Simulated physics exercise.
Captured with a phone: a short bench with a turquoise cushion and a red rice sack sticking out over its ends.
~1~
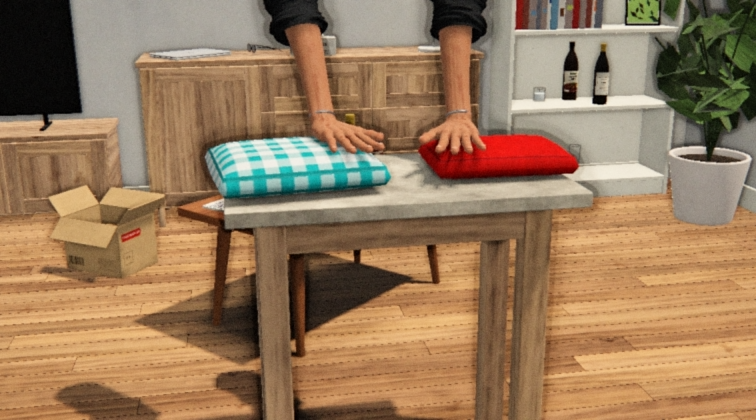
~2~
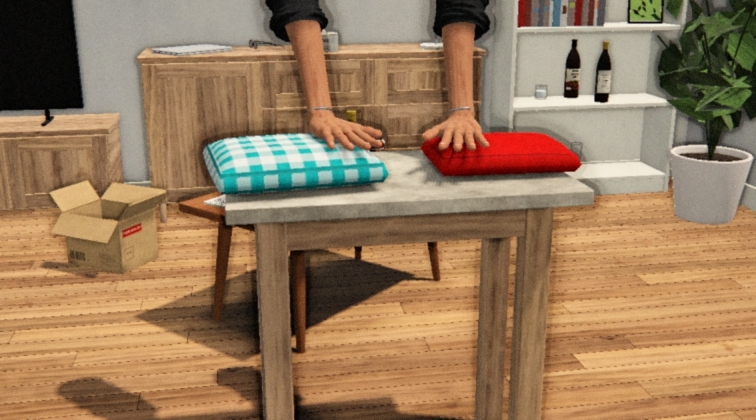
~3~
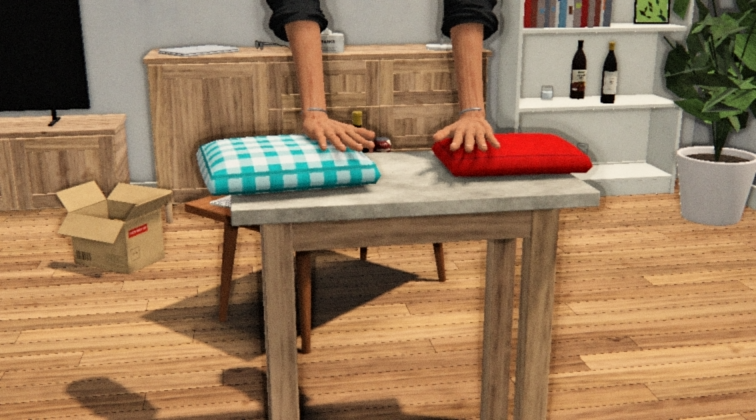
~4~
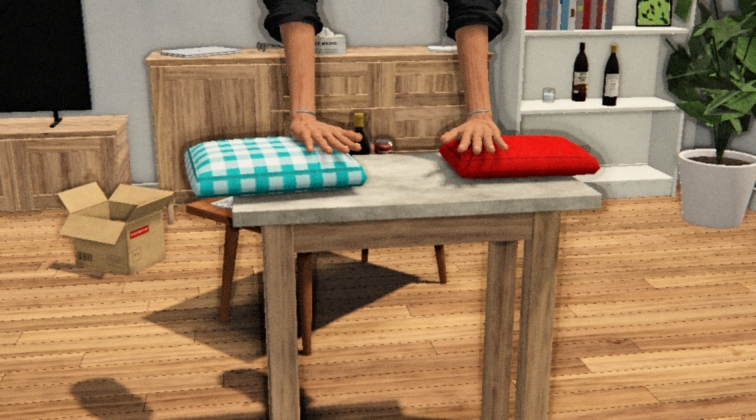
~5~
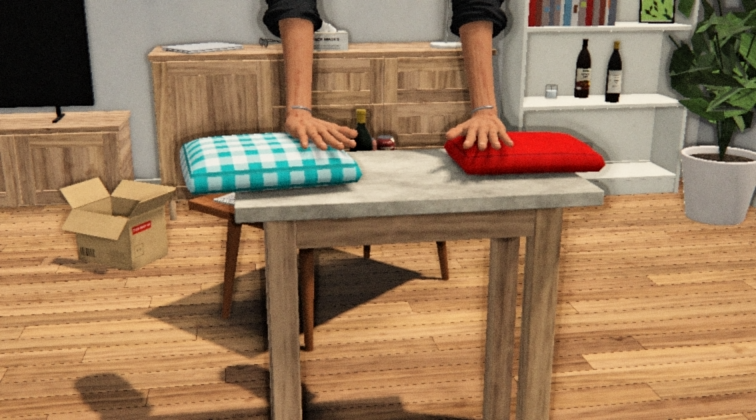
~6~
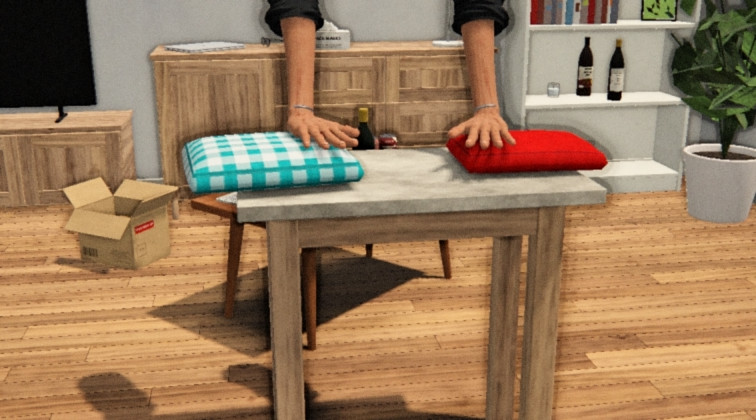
Two hands slid a turquoise checked cushion a little to the left and a red cushion-like bag a little to the right, spreading them slightly farther apart on a small table.
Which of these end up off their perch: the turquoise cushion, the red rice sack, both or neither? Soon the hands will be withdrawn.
Outcome: The turquoise cushion does not leave. The red rice sack does not leave.
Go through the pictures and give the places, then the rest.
In the first frame, cushion tip (220, 181); rice sack tip (566, 161).
In the second frame, cushion tip (217, 177); rice sack tip (568, 159).
In the third frame, cushion tip (209, 178); rice sack tip (579, 160).
In the fourth frame, cushion tip (195, 180); rice sack tip (587, 162).
In the fifth frame, cushion tip (189, 176); rice sack tip (592, 159).
In the sixth frame, cushion tip (192, 176), about a third past the edge; rice sack tip (594, 157), a small part past the edge.
Then, 0.26 s on from there, cushion as it was left; rice sack as it was left.
In the end, cushion as it was left; rice sack as it was left. The turquoise cushion holds its place and the red rice sack stays up there.
